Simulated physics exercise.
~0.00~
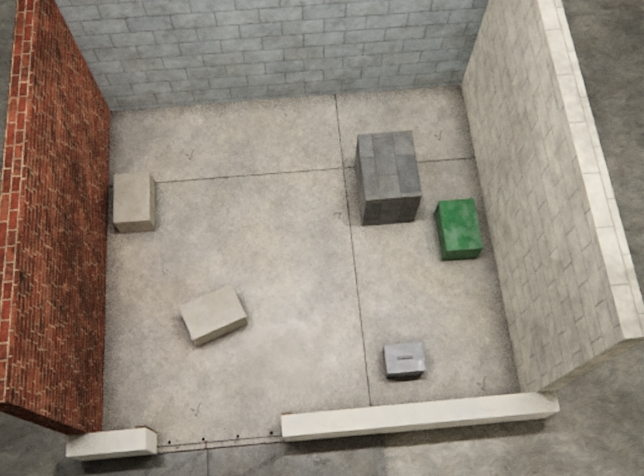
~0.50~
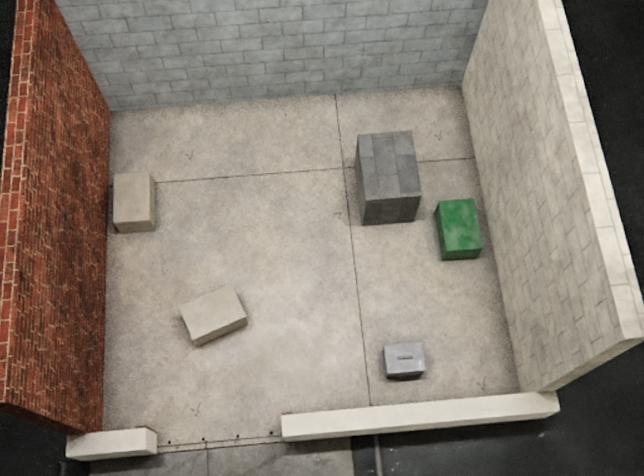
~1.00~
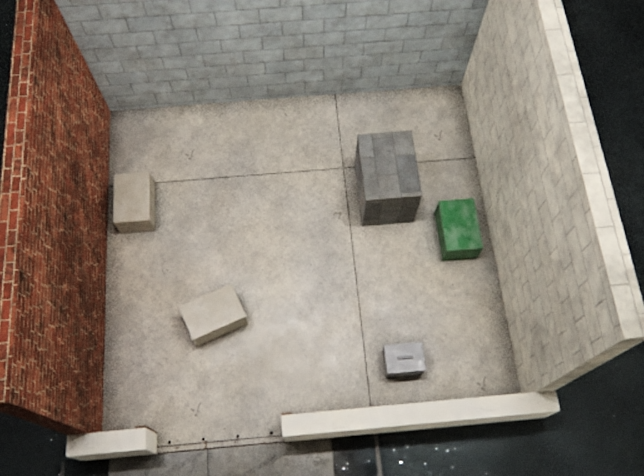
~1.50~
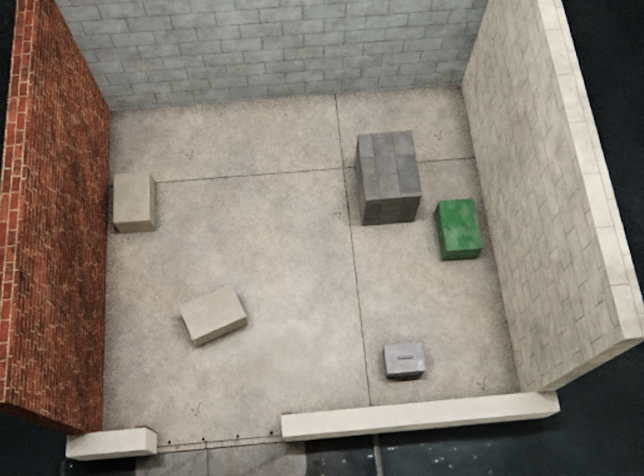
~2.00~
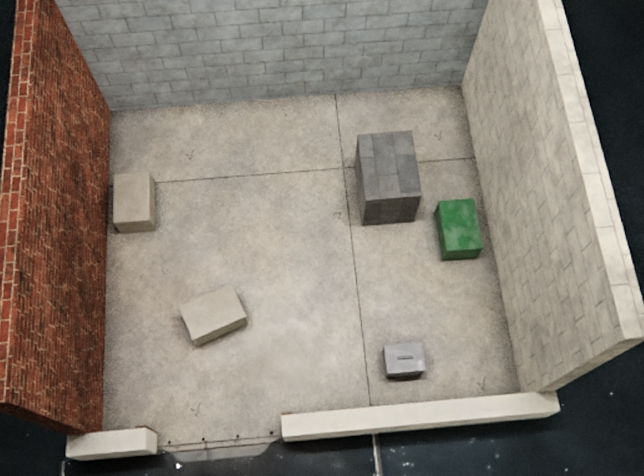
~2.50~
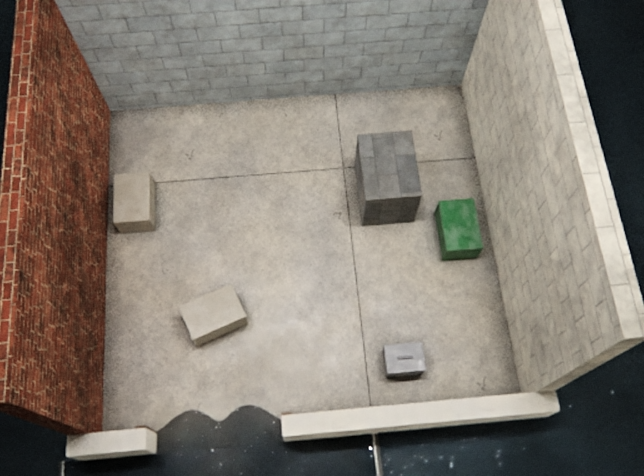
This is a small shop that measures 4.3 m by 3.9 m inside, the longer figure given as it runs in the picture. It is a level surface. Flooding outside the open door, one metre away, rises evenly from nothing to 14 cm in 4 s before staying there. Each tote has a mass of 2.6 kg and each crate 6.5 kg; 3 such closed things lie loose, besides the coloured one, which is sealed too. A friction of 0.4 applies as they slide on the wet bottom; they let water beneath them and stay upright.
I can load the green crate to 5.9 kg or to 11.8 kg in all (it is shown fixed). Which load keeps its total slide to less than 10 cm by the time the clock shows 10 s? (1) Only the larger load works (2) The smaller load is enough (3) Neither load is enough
2, the smaller load is enough.
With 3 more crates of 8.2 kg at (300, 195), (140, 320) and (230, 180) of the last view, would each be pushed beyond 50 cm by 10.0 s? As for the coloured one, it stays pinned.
Result, in order - exceeds it; exceeds it; exceeds it.
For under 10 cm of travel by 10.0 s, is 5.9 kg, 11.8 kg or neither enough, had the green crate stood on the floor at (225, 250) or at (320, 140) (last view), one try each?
Going in order: Neither weight works, neither weight works.
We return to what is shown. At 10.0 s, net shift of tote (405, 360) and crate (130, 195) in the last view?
First 0 cm, then 100 cm.
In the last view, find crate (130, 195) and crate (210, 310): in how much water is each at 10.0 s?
I'd estimate 9 cm for the first and 7 cm for the second.
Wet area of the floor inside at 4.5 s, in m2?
Flooded: Near 4.0 m2.
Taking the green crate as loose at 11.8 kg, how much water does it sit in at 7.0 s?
Around 1 cm.
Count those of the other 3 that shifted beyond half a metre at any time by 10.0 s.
Result: 2.
After 3.5 s the green crate would be 0 cm from its start with 5.9 kg and 0 cm from its start with 11.8 kg; 0 cm of water round it then.
After 4.5 s the green crate would be 0 cm from its start with 5.9 kg and 0 cm from its start with 11.8 kg; 0 cm of water round it then.
After 7.0 s the green crate would be 0 cm from its start with 5.9 kg and 0 cm from its start with 11.8 kg; 1 cm of water round it then.
After 10.0 s the green crate would be 0 cm from its start with 5.9 kg and 0 cm from its start with 11.8 kg; 1 cm of water round it then.
